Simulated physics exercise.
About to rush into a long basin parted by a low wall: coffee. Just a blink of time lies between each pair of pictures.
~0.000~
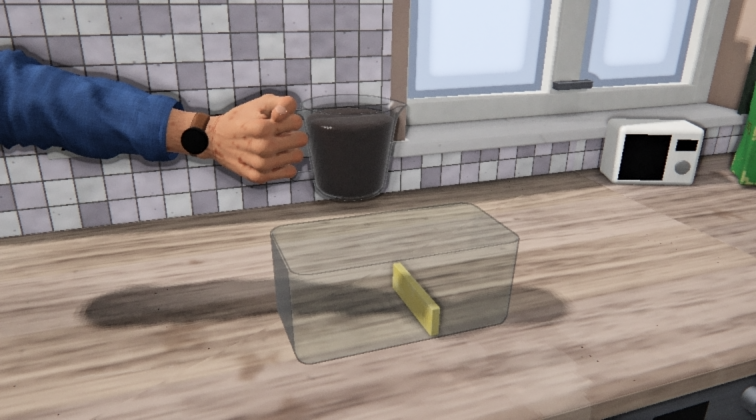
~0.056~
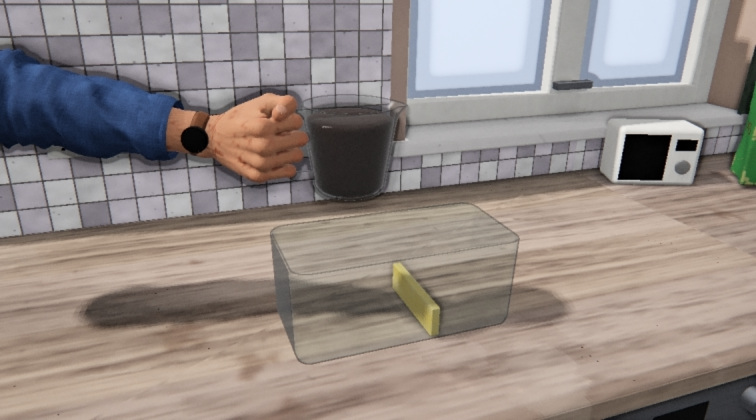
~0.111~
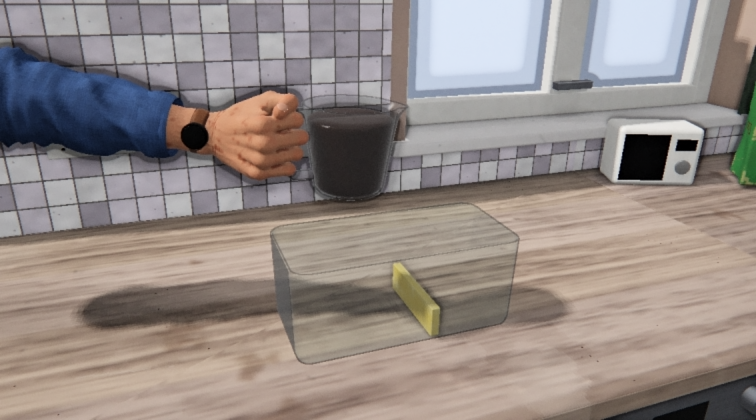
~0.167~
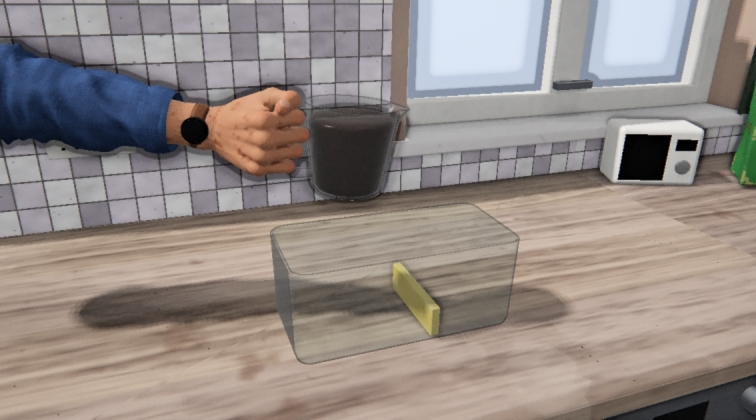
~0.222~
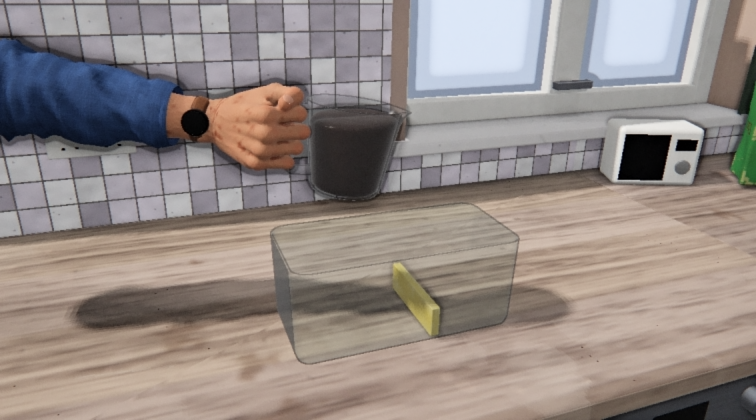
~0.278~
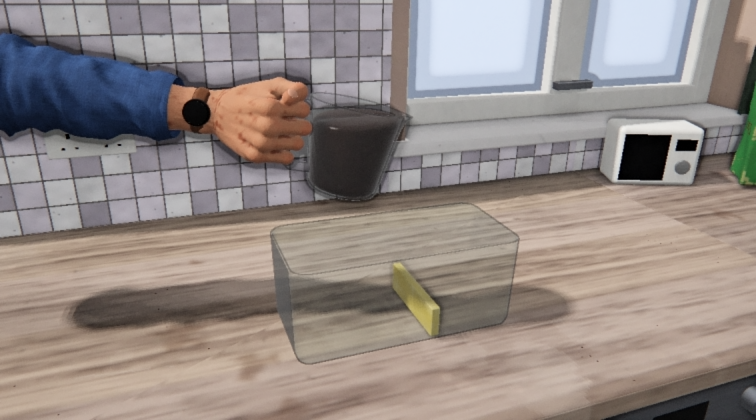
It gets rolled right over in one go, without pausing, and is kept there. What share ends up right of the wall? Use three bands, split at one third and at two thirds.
Over two thirds ends up there.
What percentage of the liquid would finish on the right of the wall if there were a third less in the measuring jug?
75 %.
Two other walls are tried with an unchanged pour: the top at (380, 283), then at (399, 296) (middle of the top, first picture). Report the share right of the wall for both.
Roughly 95 per cent, and 80 per cent.
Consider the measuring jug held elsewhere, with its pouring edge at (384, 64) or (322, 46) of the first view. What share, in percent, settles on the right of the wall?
Near 75 per cent for the first start, near 5 per cent for the second.
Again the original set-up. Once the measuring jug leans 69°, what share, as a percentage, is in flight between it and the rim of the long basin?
Share in flight: Approx. 20 %.
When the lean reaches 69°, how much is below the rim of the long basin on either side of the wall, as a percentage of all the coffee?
Left: Roughly 0 %; right: Roughly 15 %.
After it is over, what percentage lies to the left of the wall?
20 %.
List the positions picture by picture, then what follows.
The first frame shows tilt 0°; pouring edge (406, 102); surface from (306, 119) to (390, 114); the long basin's rim runs from (280, 252) to (495, 221); the wall's top is at (415, 285).
The second frame shows tilt 1°; pouring edge (406, 103); surface from (306, 120) to (390, 114).
The third frame shows tilt 2°; pouring edge (407, 104); surface from (306, 119) to (391, 115).
The fourth frame shows tilt 5°; pouring edge (409, 107); surface from (309, 119) to (393, 116).
The fifth frame shows tilt 8°; pouring edge (410, 110); surface from (310, 119) to (395, 115).
The sixth frame shows tilt 12°; pouring edge (412, 115); surface from (312, 121) to (400, 116).
A moment on, the measuring jug is tipped part way and 66 per cent is still to pour, 0 is left of the wall and 14 right of it.
Next, the measuring jug is tipped right over and 9 per cent is still to pour, 8 is left of the wall and 75 right of it.
Then the measuring jug is tipped right over and 0 per cent is still to pour, 18 is left of the wall and 81 right of it.
Later the measuring jug is tipped right over and 0 per cent is still to pour, 18 is left of the wall and 80 right of it.
Finally, 18 per cent lies left of the wall, 80 right of it and 1 outside.
